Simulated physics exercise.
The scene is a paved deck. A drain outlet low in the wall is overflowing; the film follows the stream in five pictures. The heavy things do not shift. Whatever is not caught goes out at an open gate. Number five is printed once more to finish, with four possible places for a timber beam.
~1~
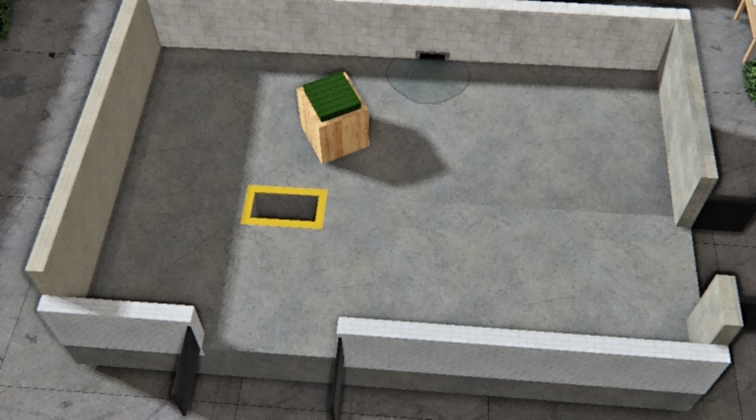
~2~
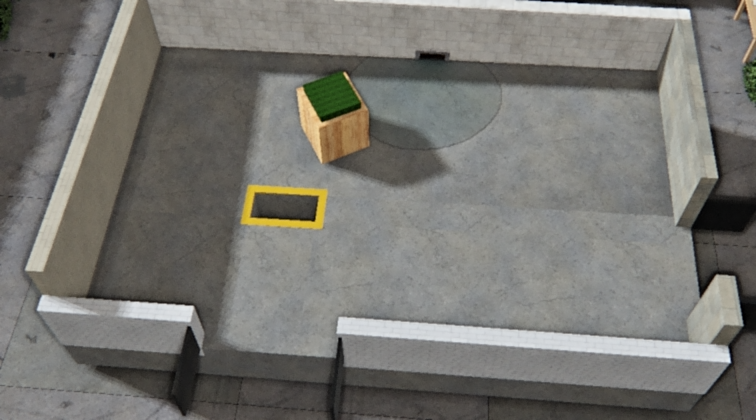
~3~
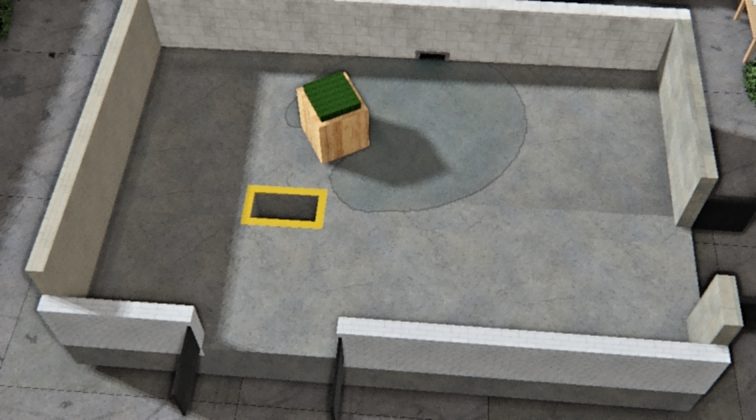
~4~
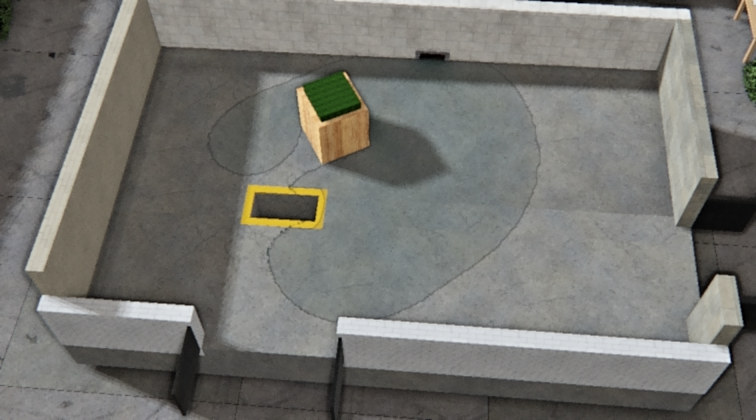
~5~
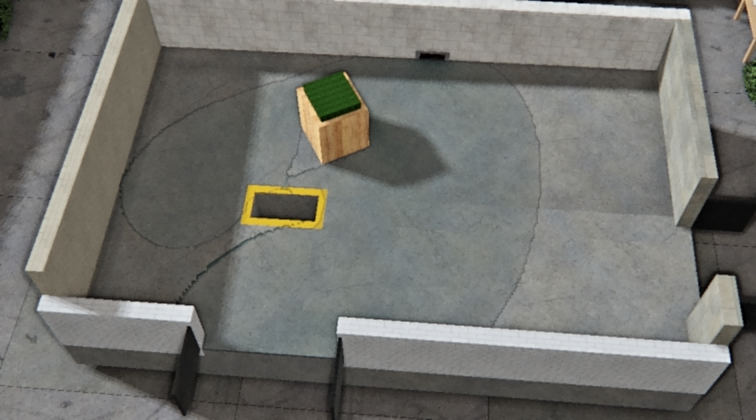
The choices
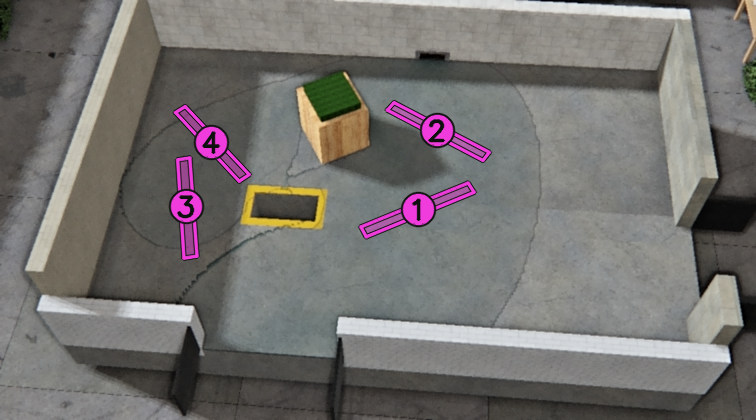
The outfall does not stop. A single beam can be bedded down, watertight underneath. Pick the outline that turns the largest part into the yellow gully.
The best position is 1.
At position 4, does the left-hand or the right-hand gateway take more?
The left one.
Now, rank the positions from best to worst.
1, 4, 3, 2.
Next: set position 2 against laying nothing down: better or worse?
Position 2 is worse.
On the marked copy, 1 from (363, 231) to (471, 187); 2 from (390, 106) to (486, 156); 3 from (183, 158) to (190, 257); 4 from (180, 109) to (244, 177).
With 1, about 34 % of the stream goes into the yellow gully, about 64 % out by the gates.
With 2, about 4 % of the stream goes into the yellow gully, about 93 % out by the gates.
With 3, about 8 % of the stream goes into the yellow gully, about 89 % out by the gates.
With 4, about 20 % of the stream goes into the yellow gully, about 76 % out by the gates.
